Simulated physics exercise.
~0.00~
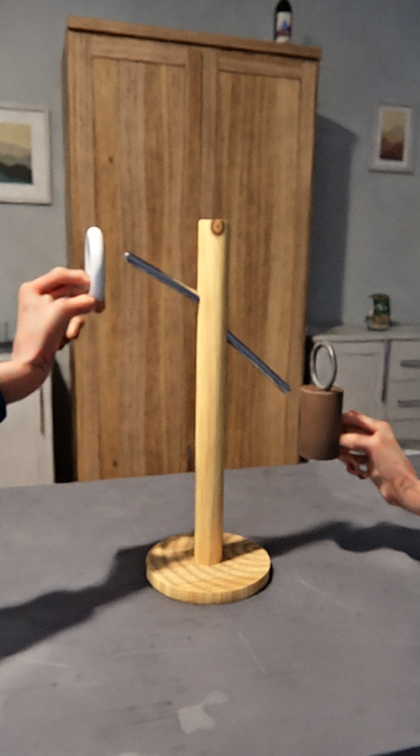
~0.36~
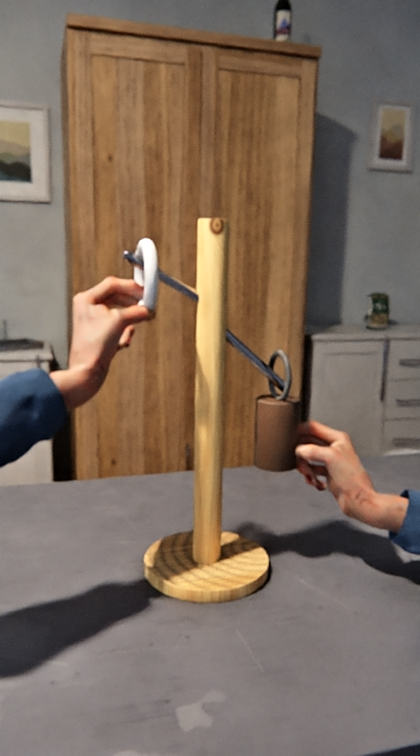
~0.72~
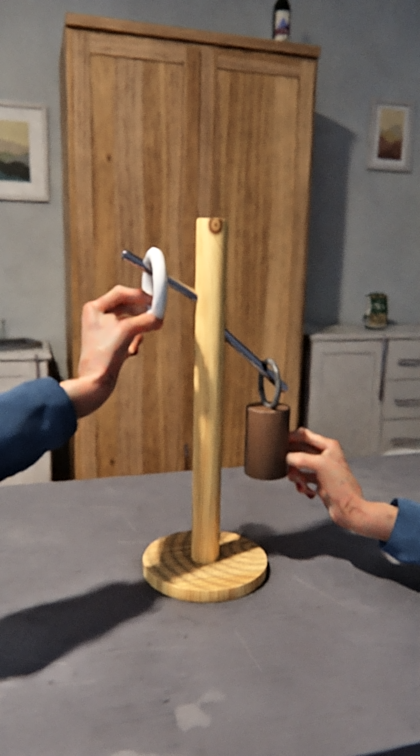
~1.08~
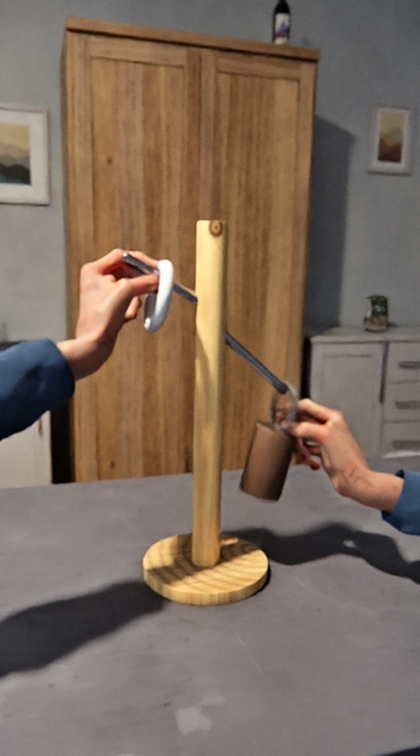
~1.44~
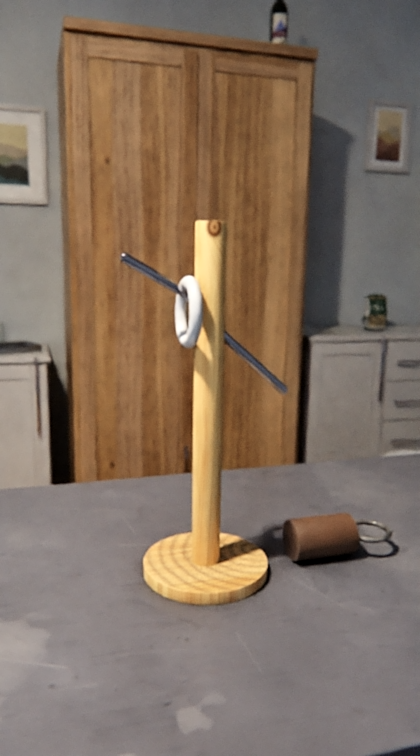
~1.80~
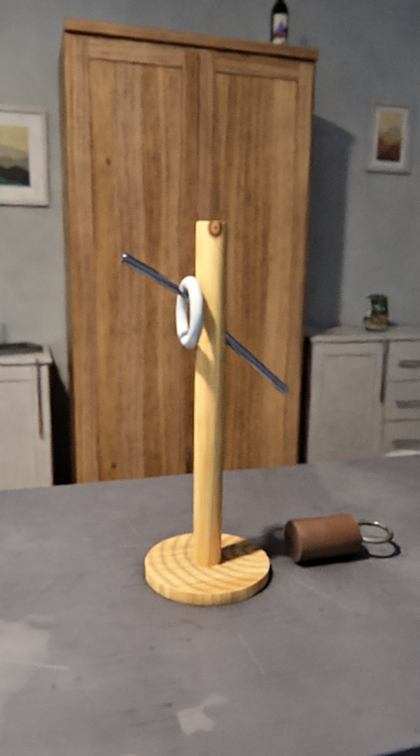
The footage shows two hands placing a white ring and a ringed brown cylinder onto opposite ends of a slanted rod on a wooden stand. After they let go, the ring hangs beside the post, while the cylinder has dropped and lies on its side on the table.
